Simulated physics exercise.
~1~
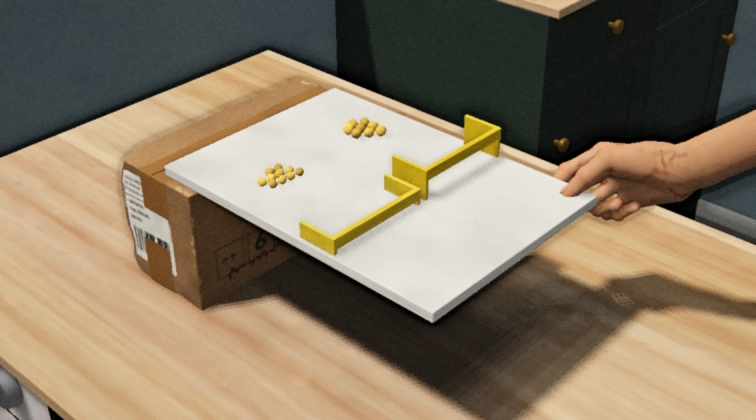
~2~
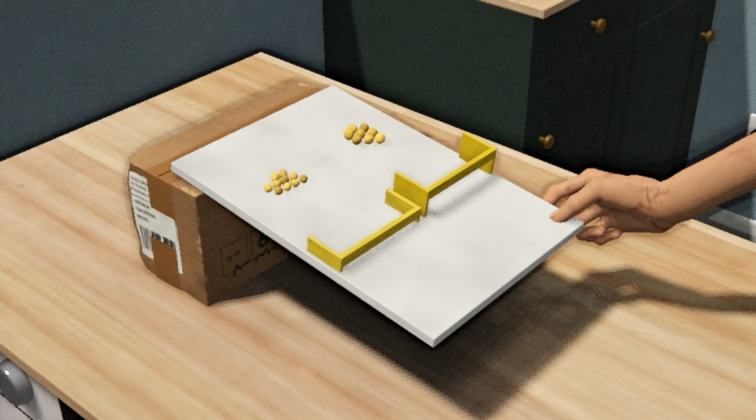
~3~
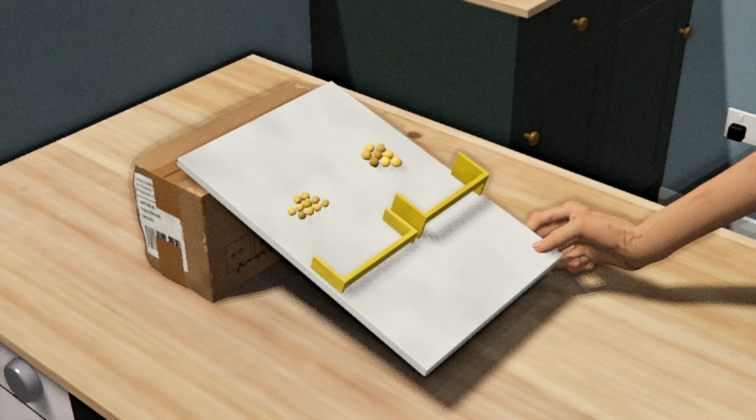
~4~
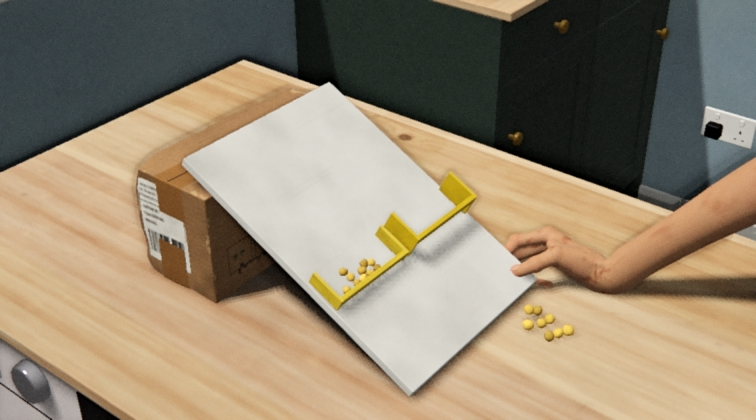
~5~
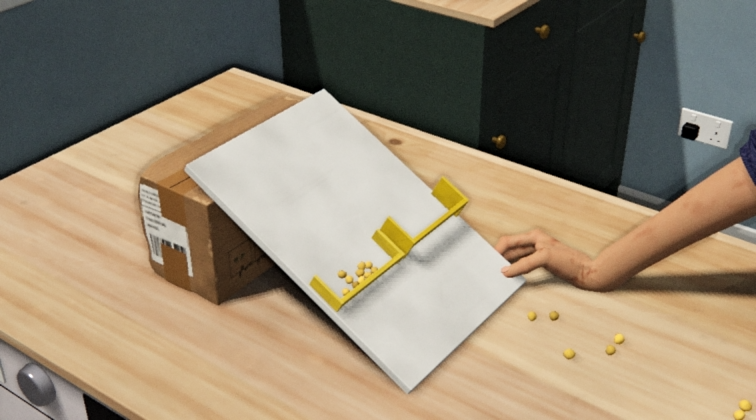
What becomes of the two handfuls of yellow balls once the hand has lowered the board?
The near handful is caught behind its gate and stays on the board. The far handful slips under its gate and ends up scattered across the counter to the right.
A hand at the right holds the end of a white board propped on a brown cardboard box, on a wooden counter seen from above, with dark green cabinets behind. Two handfuls of small yellow balls sit on the upper part of the board, above two yellow gates. The hand lowers its end and the board tilts more steeply. Both handfuls start down the slope. The near one stops against its gate, while the far one slips under its gate and spills onto the counter, its balls spreading out at the lower right as the board rests steeply tilted.
